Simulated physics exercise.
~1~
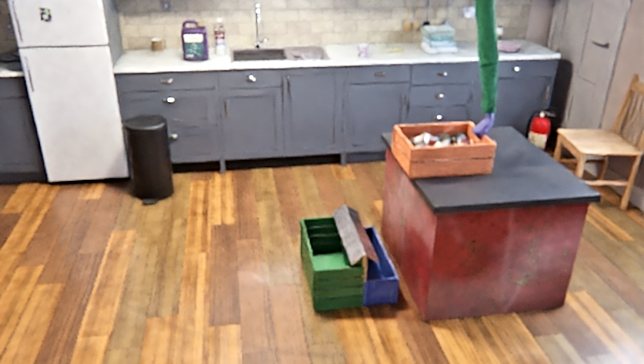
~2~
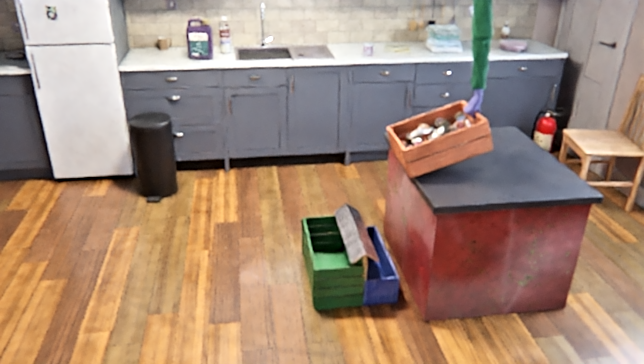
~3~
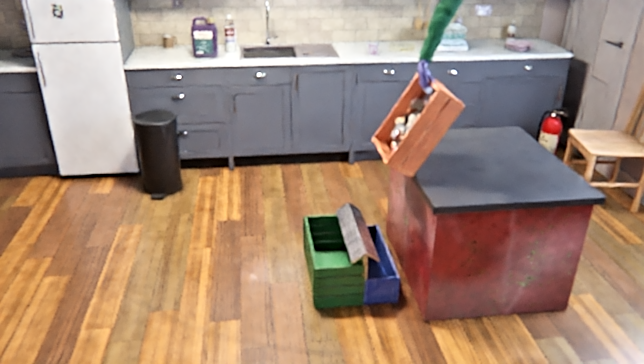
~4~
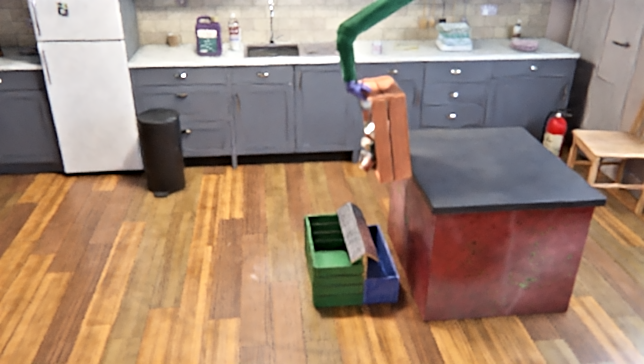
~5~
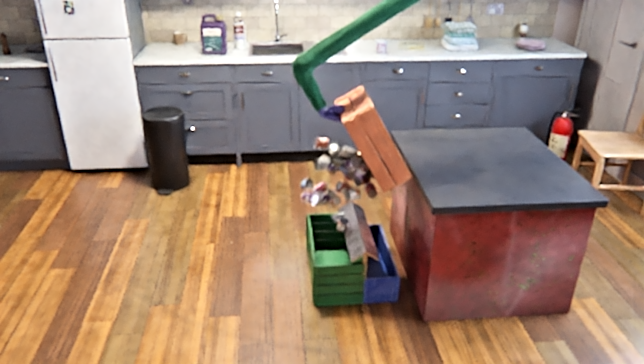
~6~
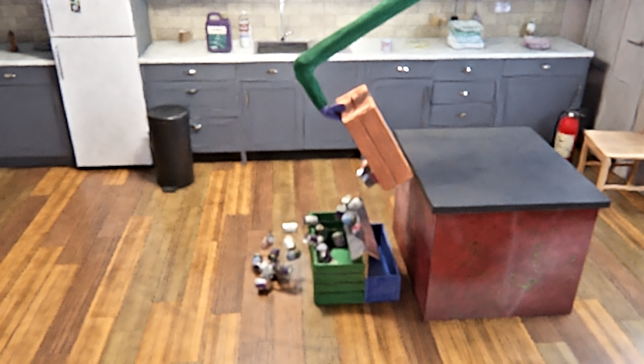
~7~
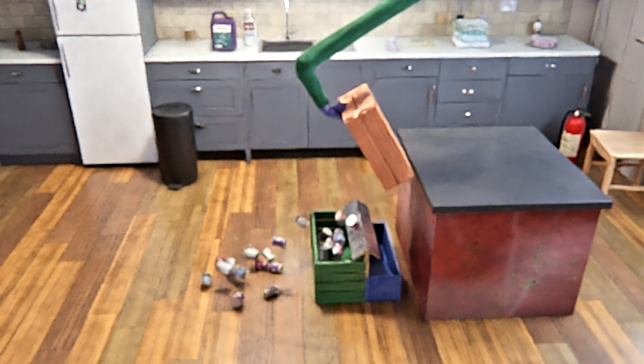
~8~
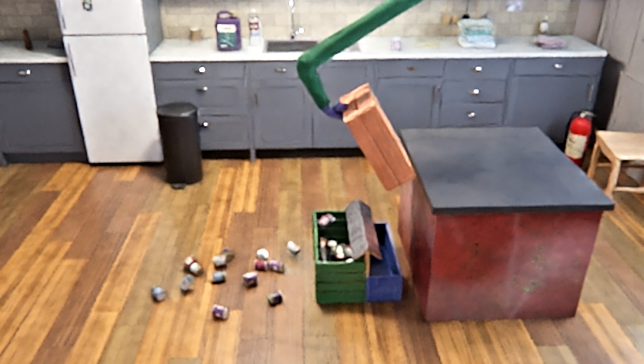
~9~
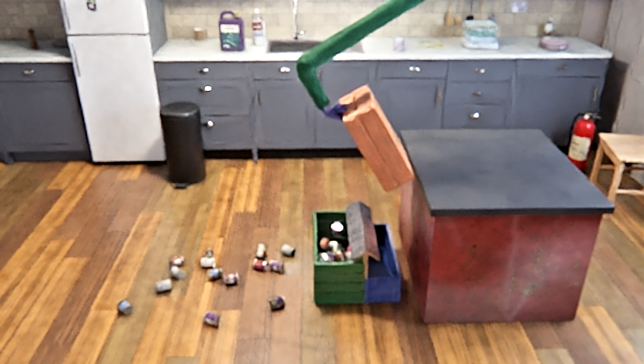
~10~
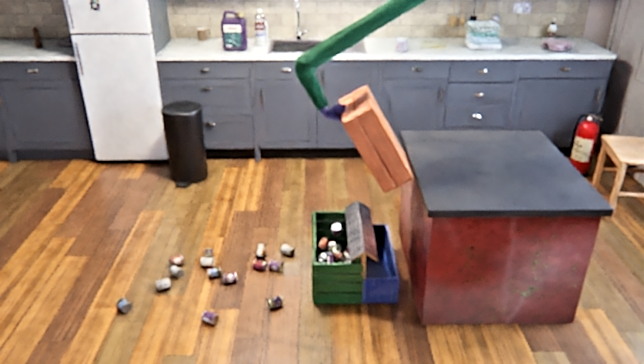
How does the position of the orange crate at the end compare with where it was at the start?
At the start the orange crate sits upright on top of the dark-topped bench. By the end it is further left, held steeply tipped over at the bench's left edge.
